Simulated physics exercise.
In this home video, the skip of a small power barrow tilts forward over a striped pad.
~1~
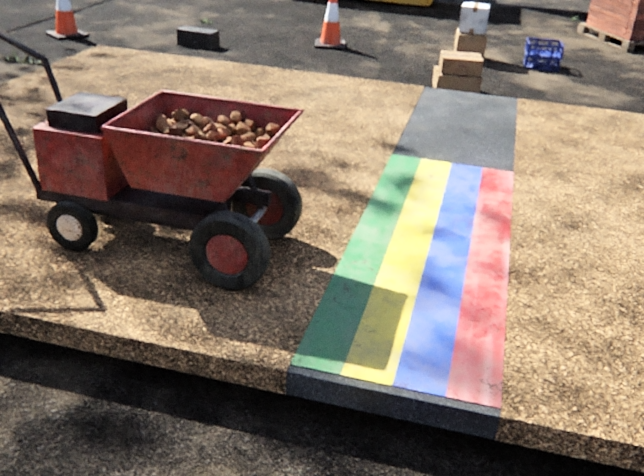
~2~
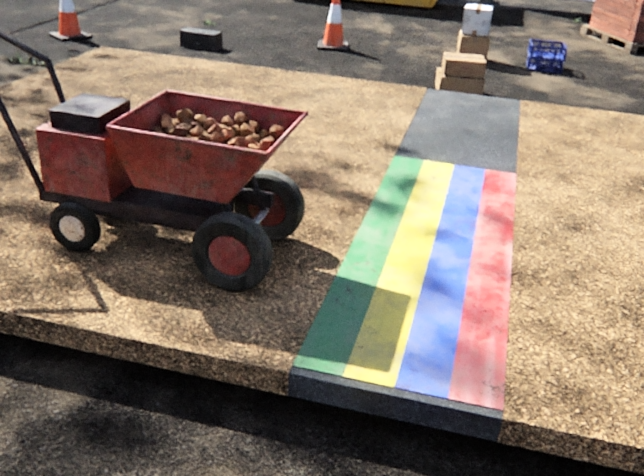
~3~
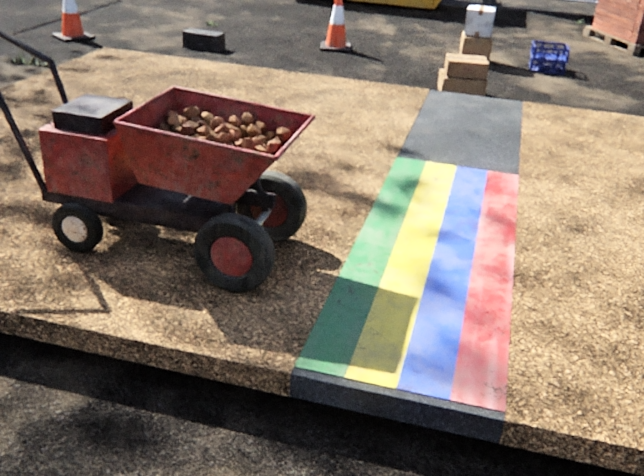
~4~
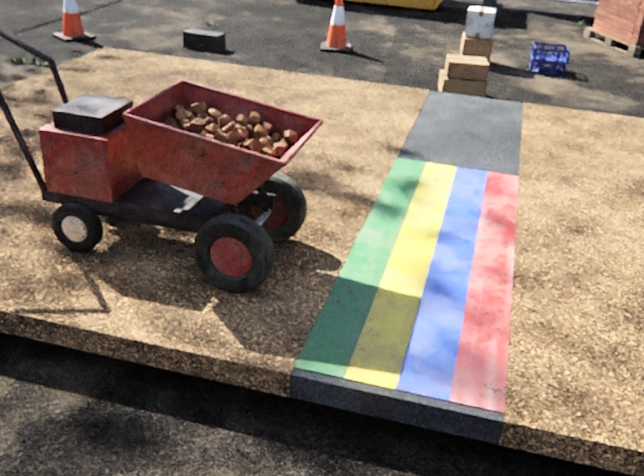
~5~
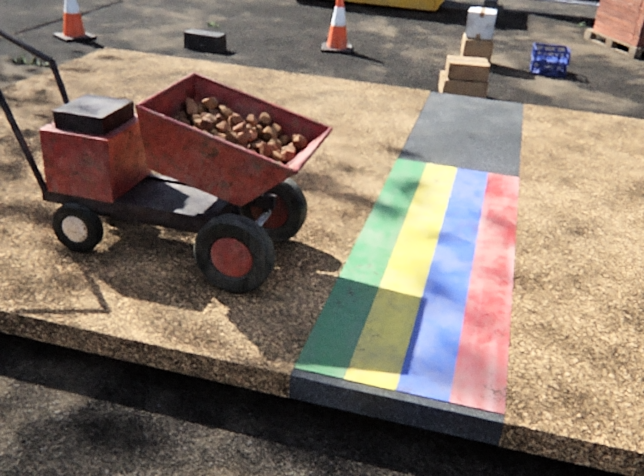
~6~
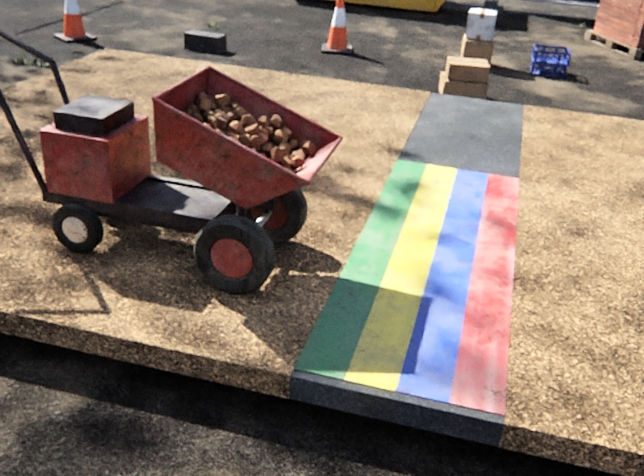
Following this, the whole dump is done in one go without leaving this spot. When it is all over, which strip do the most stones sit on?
On the yellow strip.
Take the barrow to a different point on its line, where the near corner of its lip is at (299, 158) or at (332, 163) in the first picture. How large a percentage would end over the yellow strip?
The first stopping place yields 20 % and the other yields 0 %.
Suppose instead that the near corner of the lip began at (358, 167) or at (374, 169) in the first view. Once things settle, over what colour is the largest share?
Case 1 - that red strip; case 2 - the red strip.
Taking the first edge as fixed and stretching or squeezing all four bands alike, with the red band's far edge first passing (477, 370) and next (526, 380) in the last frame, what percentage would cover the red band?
First 10 in a hundred, then 10 in a hundred.
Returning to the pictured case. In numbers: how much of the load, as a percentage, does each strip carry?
Per cent of the load - green strip: 15, yellow strip: 40, blue strip: 20, red strip: 10.
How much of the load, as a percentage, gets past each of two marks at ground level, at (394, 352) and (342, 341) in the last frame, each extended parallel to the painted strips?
Around 40 percent for the first and 80 percent for the second.
Soon after the last picture, skip tipped steeply; all in the skip.
A little later, skip tipped right over; about two thirds in the skip; a small part over the green strip; about a quarter over the yellow strip; a stray few over the blue strip; a stray few falling.
Later still, skip tipped right over; about a quarter in the skip; a small part over the green strip; about a third over the yellow strip; about a quarter over the blue strip; a small part over the red strip; a stray few off the paint.
At rest, skip tipped right over; about a quarter in the skip; a small part over the green strip; about a third over the yellow strip; about a quarter over the blue strip; a small part over the red strip; a stray few off the paint.
